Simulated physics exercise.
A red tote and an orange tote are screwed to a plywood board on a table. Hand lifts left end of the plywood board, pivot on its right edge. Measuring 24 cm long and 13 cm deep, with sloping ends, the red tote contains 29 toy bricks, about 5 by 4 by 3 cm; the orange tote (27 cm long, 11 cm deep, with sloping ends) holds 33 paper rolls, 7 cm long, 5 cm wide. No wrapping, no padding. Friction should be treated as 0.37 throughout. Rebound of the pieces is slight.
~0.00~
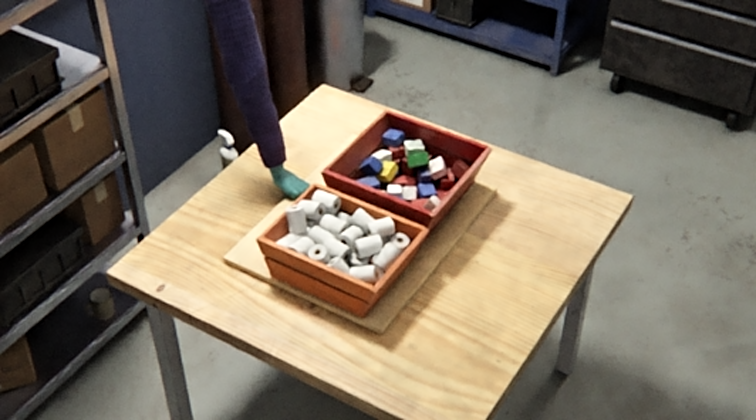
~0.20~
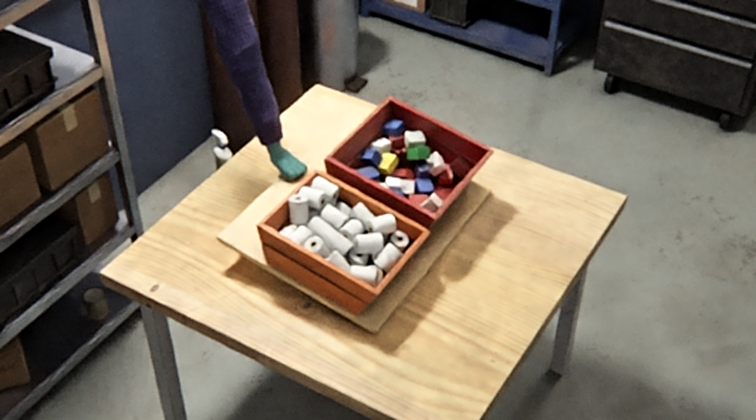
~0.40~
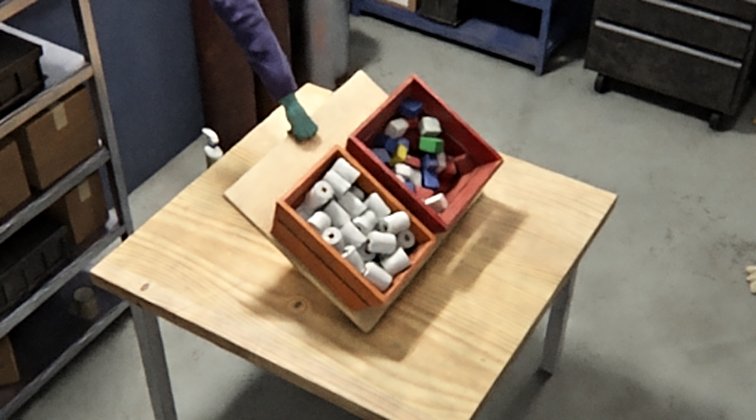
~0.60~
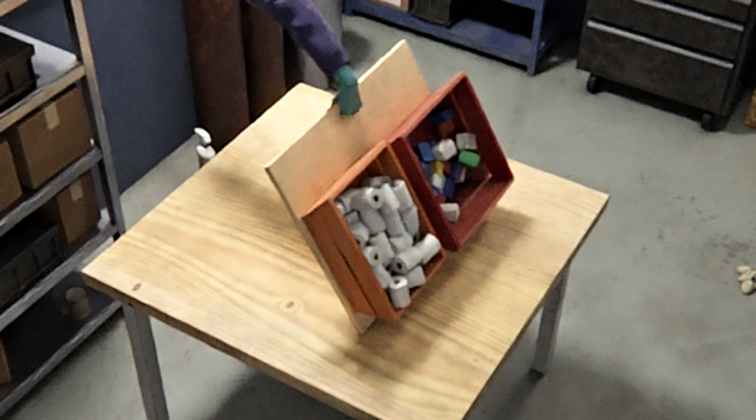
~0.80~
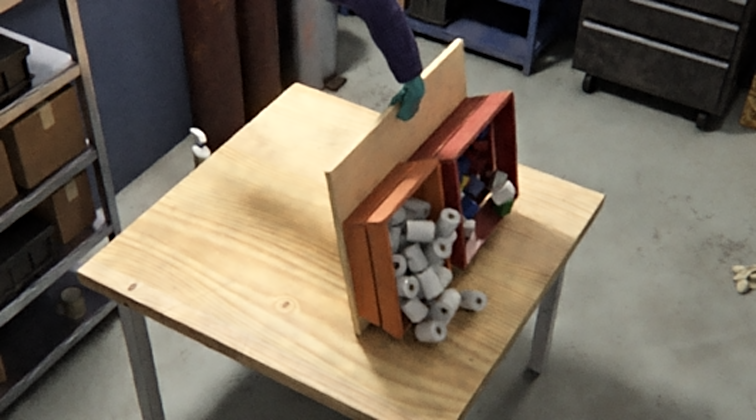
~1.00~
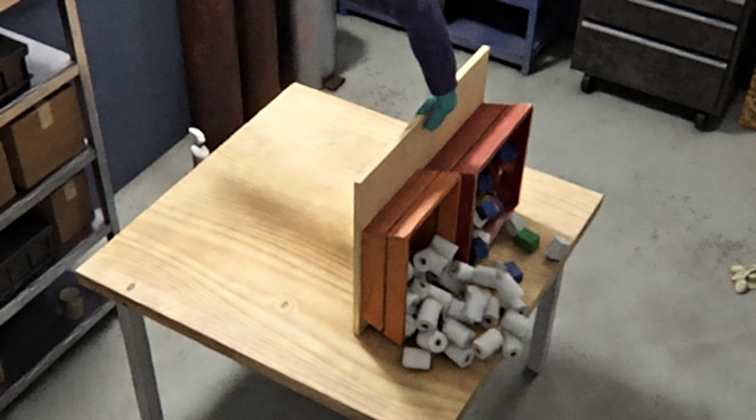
A gloved hand lifts the left end of a plywood board on a table, tilting the orange tote of white rolls and the red tote of colourful blocks fixed to it. As the board swings upright, rolls tumble onto the tabletop, followed by more rolls and a few blocks.
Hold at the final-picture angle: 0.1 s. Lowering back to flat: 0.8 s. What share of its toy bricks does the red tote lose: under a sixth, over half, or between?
I expect the loss to be bigger than half.
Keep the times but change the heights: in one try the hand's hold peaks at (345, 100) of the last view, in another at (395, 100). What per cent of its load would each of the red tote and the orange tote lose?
First try, then second: The red tote sheds 0 then 20 per cent, and the orange tote sheds 10 then 70 per cent.
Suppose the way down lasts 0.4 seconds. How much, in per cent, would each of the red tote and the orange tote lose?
Red tote 80, orange tote 100 per cent.
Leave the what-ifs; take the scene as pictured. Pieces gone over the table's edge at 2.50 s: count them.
I'd put the number around 16.
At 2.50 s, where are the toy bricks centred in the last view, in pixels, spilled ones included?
Middle: About (518, 252) px.
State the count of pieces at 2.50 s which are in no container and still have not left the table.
Around 40 in all.
After 1.24 s, tilt 83°; 20 of 29 out of the red tote and 29 of 33 out of the orange tote.
After 1.54 s, tilt 38°; 26 of 29 out of the red tote and 32 of 33 out of the orange tote.
After 1.96 s, tilt 0°; 27 of 29 out of the red tote and 32 of 33 out of the orange tote.
When it is over (at 2.50 s), 27 of 29 out of the red tote and 32 of 33 out of the orange tote. Asked share, 27 of 29, 93 per cent.
